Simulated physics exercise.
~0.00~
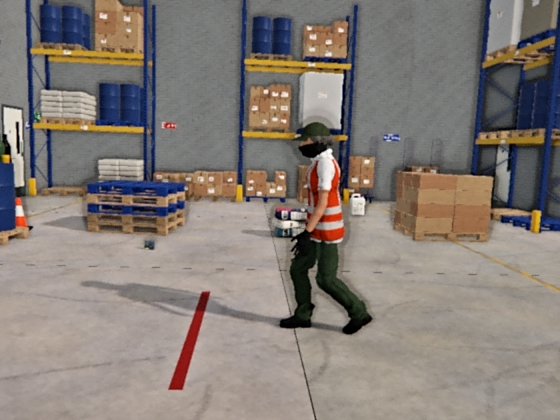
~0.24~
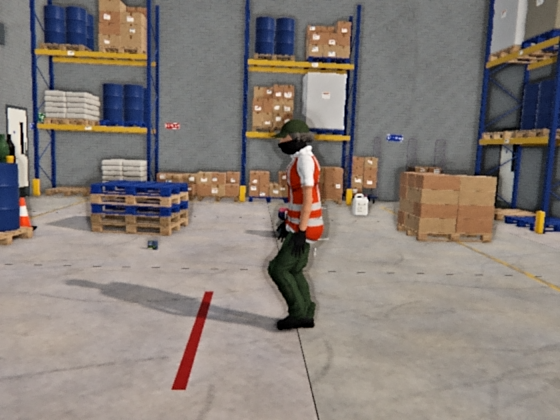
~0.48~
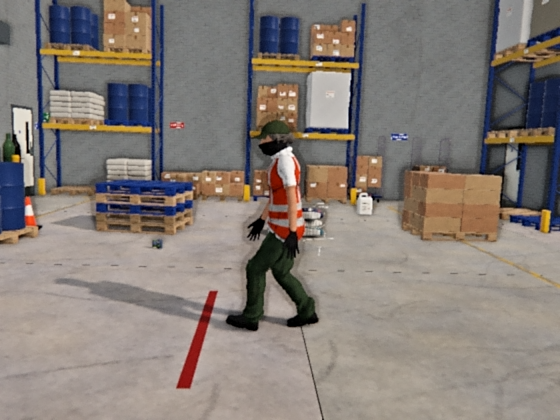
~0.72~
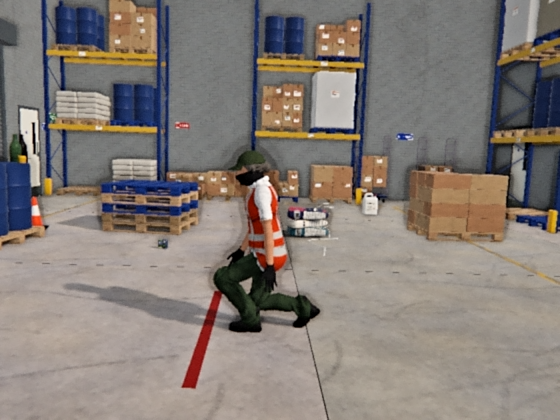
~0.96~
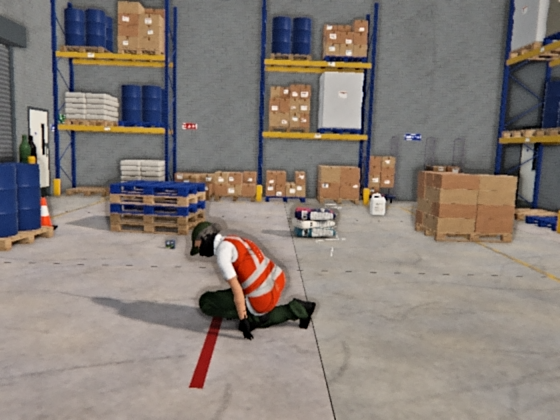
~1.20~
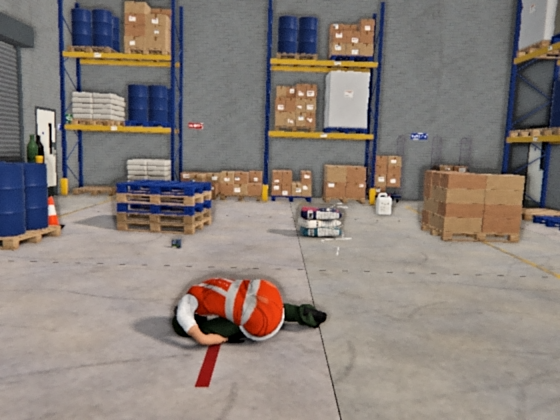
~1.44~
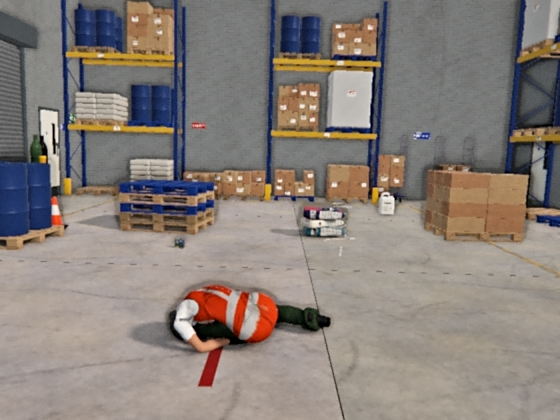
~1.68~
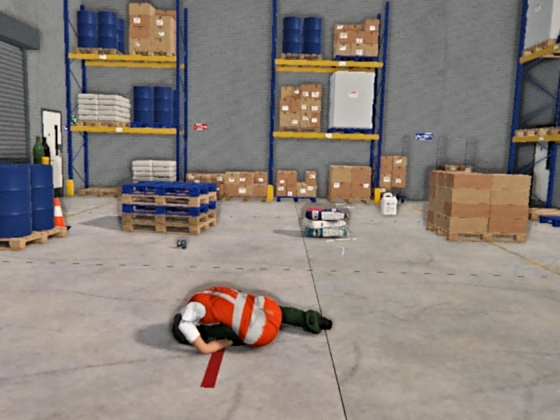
Visitor in orange vest and cap walking left through a warehouse, sinking down and lying curled, hips short of red strip.
